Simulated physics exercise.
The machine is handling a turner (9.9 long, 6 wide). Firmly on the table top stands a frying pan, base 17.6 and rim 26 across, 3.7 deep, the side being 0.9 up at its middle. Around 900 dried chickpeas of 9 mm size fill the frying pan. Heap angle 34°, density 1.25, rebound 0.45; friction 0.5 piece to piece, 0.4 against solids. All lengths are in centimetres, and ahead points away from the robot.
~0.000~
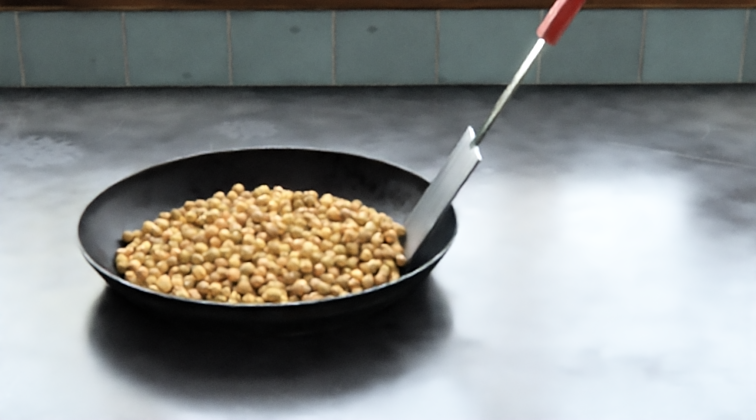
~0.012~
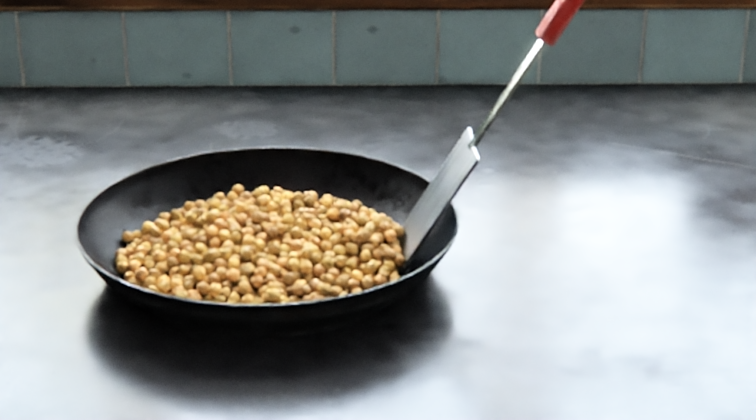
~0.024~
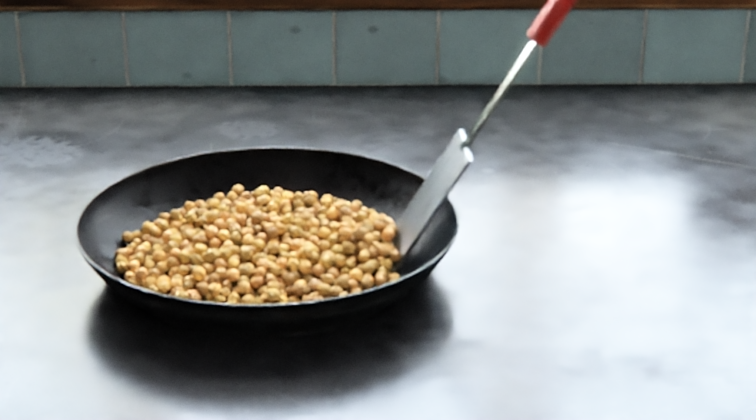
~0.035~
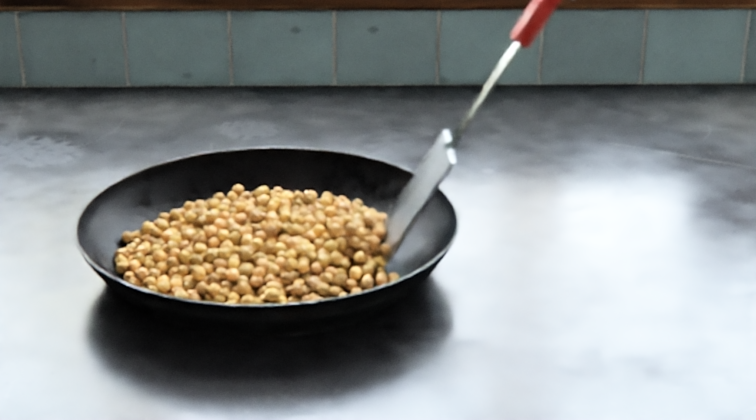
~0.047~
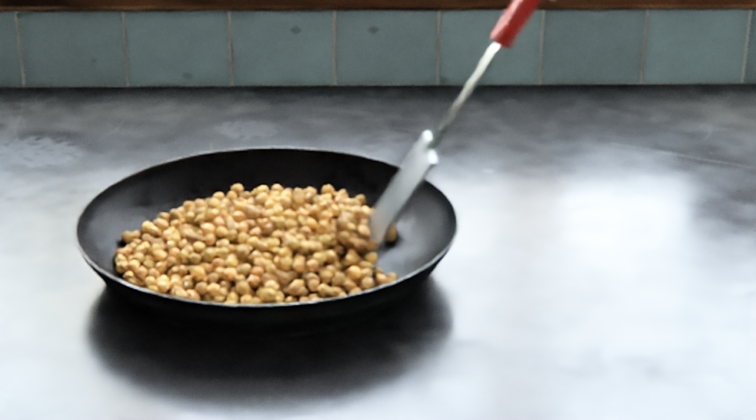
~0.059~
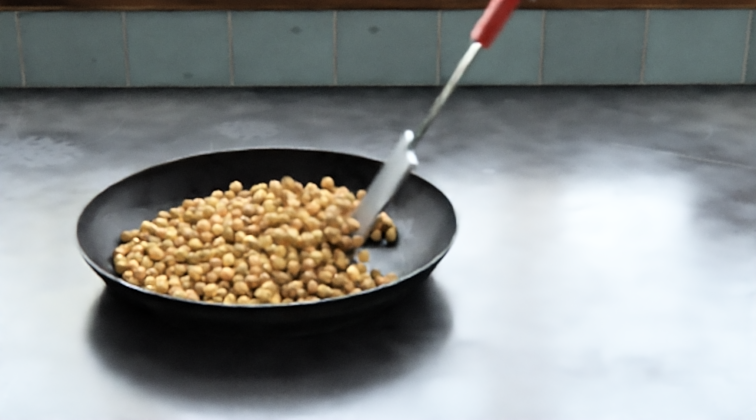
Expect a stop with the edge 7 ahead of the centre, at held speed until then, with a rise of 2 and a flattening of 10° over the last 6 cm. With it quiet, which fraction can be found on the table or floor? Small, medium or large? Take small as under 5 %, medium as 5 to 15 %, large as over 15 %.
Medium, so between 5 and 15 %.
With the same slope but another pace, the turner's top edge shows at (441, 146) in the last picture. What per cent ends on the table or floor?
Roughly 0 per cent.
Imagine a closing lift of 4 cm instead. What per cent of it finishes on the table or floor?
It comes to near 10 percent.
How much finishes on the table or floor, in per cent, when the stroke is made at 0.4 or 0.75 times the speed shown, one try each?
The two tries give about 0 and 5 in a hundred.
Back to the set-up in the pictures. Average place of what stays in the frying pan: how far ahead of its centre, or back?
I'd say close to 3.5 cm toward the front.
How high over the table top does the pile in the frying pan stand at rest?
It reaches roughly 4.5 cm.
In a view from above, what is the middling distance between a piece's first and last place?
Some 3 cm.
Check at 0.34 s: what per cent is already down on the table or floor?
Share at that moment: Roughly 10 %.
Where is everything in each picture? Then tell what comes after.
The first frame shows turner top edge at (475, 143), sloping 59°; upper third of the load around (273, 239), from x 120 to 400, top at y 190; 900 in the frying pan.
The second frame shows turner top edge at (474, 143), sloping 59°; upper third of the load around (273, 239), from x 120 to 400, top at y 190.
The third frame shows turner top edge at (466, 144), sloping 59°; upper third of the load around (274, 238), from x 120 to 395, top at y 190.
The fourth frame shows turner top edge at (450, 146), sloping 59°; upper third of the load around (284, 237), from x 120 to 395, top at y 190.
The fifth frame shows turner top edge at (431, 146), sloping 59°; upper third of the load around (286, 235), from x 120 to 400, top at y 190.
The sixth frame shows turner top edge at (411, 147), sloping 59°; upper third of the load around (283, 233), from x 120 to 400, top at y 185; 900 in the frying pan.
By 0.09 s, sloping 59°, highest piece 8 above the table; 900 in the frying pan.
By 0.13 s, sloping 56°, highest piece 9 above the table; 899 in the frying pan, 1 on the blade or in flight.
By 0.34 s, sloping 49°, highest piece 5 above the table; 817 in the frying pan, 82 on the table or floor, 1 on the blade or in flight.
By 1.39 s, sloping 49°, highest piece 4 above the table; 815 in the frying pan, 85 on the table or floor.
Final count, 815 in the frying pan, 85 on the table or floor. That is 9 % on the table or floor.
